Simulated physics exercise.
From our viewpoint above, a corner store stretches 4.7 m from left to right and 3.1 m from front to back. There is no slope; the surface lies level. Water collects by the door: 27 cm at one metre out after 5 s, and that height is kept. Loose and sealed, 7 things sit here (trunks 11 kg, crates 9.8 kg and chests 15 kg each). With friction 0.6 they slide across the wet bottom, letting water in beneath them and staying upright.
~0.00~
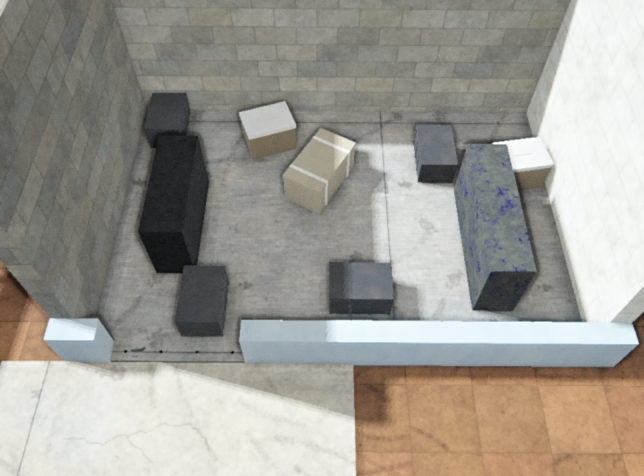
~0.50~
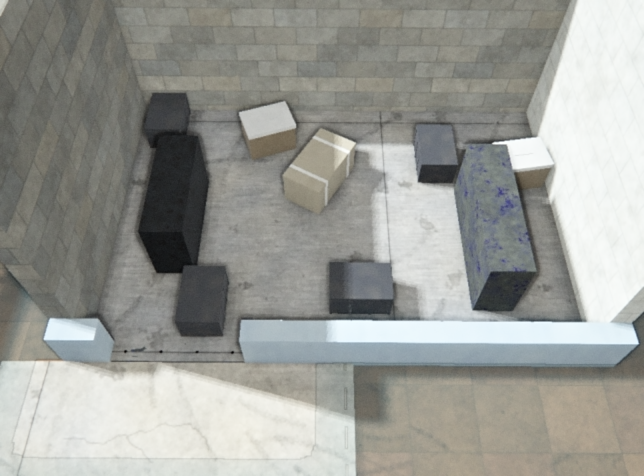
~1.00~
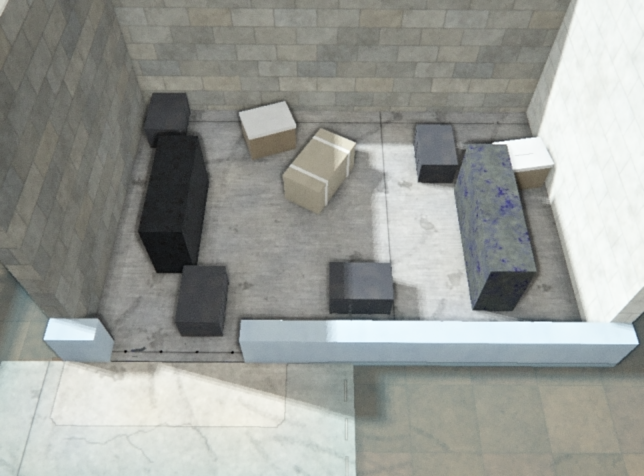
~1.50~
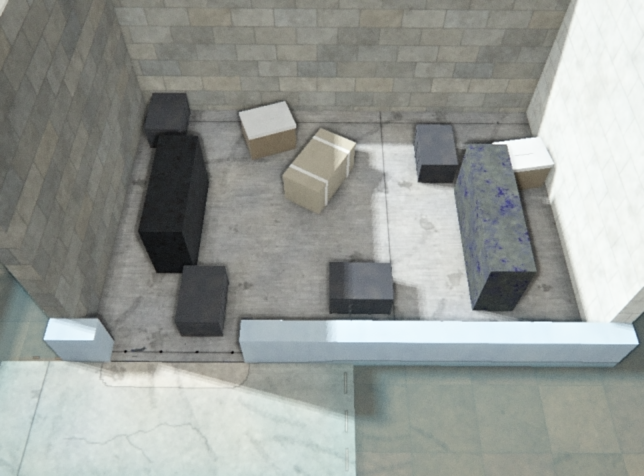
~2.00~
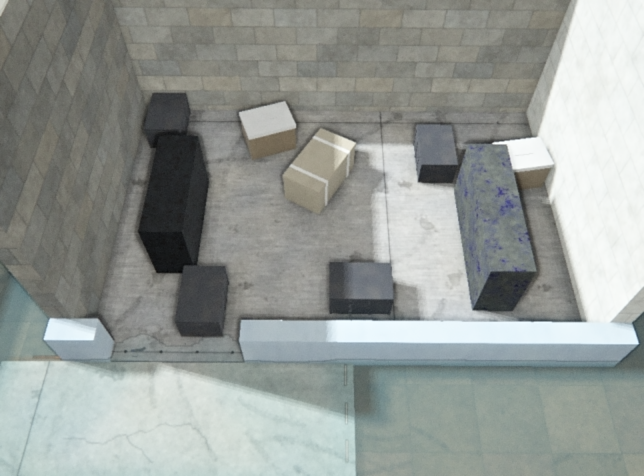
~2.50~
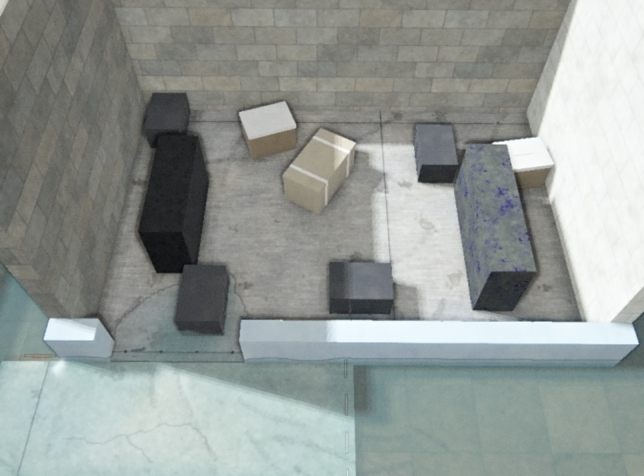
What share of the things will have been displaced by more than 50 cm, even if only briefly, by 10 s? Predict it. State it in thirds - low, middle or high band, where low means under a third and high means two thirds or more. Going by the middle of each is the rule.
High band.
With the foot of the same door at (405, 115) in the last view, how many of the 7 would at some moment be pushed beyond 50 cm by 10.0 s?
Then the count would be 5.
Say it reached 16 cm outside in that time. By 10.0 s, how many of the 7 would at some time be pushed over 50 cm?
That would give 3.
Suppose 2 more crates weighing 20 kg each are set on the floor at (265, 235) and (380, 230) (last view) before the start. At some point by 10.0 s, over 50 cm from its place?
Order as asked - beyond the cutoff and beyond the cutoff.
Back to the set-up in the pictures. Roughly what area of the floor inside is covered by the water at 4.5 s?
That flooded area is roughly 5.0 m2.
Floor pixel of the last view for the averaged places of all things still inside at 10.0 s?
Near (442, 197).
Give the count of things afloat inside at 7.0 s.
4 of them.
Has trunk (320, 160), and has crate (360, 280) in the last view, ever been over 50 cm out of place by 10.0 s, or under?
Taking them in turn, I'd say greater and smaller.
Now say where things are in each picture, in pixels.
A crate at (201, 293) rests on the ground; a trunk at (320, 159) rests on the ground; water covers 0.0 m2; 0 of 7 have shifted, in the first picture.
A crate at (201, 293) rests on the ground; a trunk at (320, 159) rests on the ground; 0.0 m2 under water; 0 of 7 have shifted, in the second picture.
A crate at (201, 293), on the bottom; a trunk at (320, 159) rests on the ground; water covers 0.0 m2; 0 of 7 have shifted, in the third picture.
A crate at (201, 293) rests on the ground; a trunk at (320, 159) rests on the ground; 0.0 m2 under water; 0 of 7 have shifted, in the fourth picture.
A crate at (201, 293), on the bottom; a trunk at (320, 159), on the bottom; water covers 0.0 m2; 0 of 7 have shifted, in the fifth picture.
A crate at (201, 292) rests on the ground; a trunk at (320, 159) rests on the ground; 0.4 m2 under water; 0 of 7 have shifted, in the sixth picture.
After 3.5 s 0 of 7 are over 50 cm from their spots; 0 afloat.
After 4.5 s 1 of 7 are over 50 cm from their spots; 0 afloat.
After 7.0 s 3 of 7 are over 50 cm from their spots; 4 afloat.
After 10.0 s 6 of 7 are over 50 cm from their spots, and 6 have been at some point; 7 afloat.
